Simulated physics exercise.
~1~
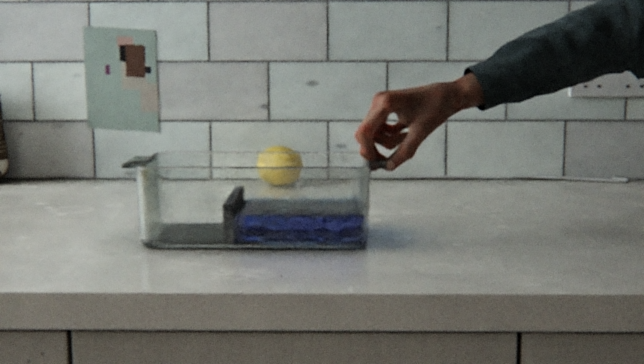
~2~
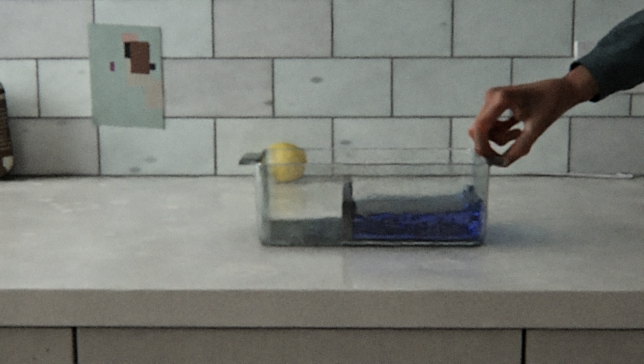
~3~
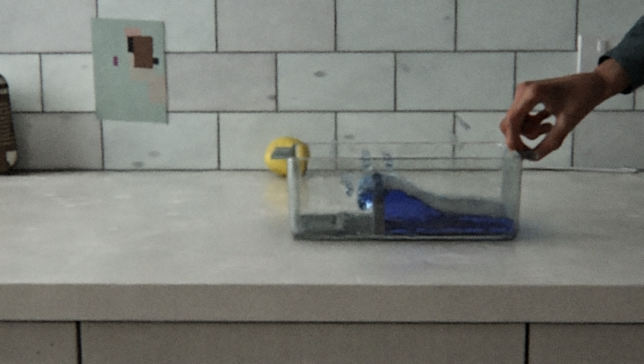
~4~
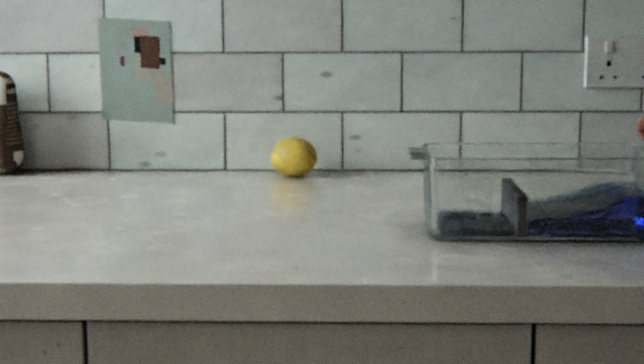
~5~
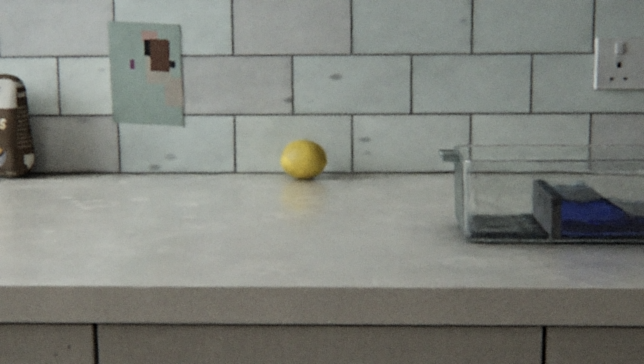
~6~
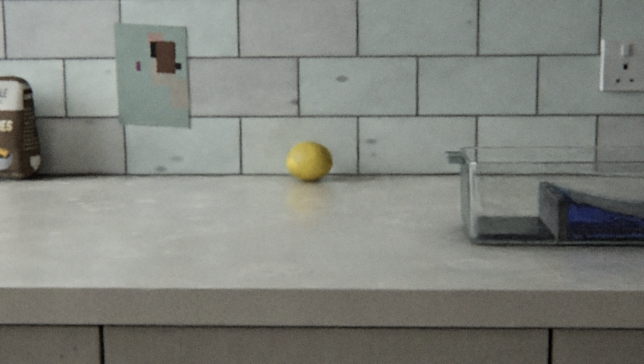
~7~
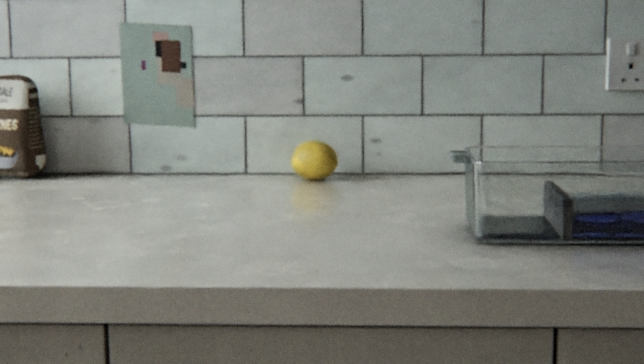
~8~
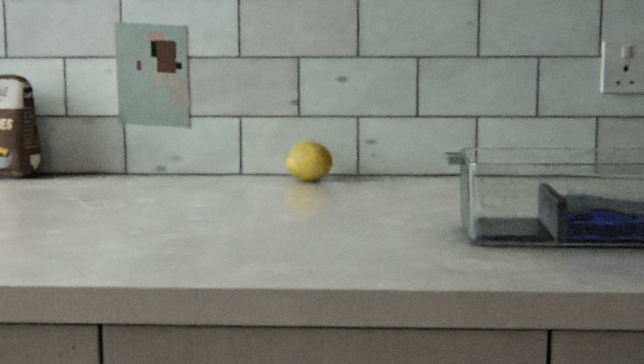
The clip shows a hand pulling a clear, divided food box of blue liquid rightward along a counter, past a yellow lemon near a tiled wall. The liquid sloshes against and over the low divider, then settles mostly on the right side as the box rests partly out of view.
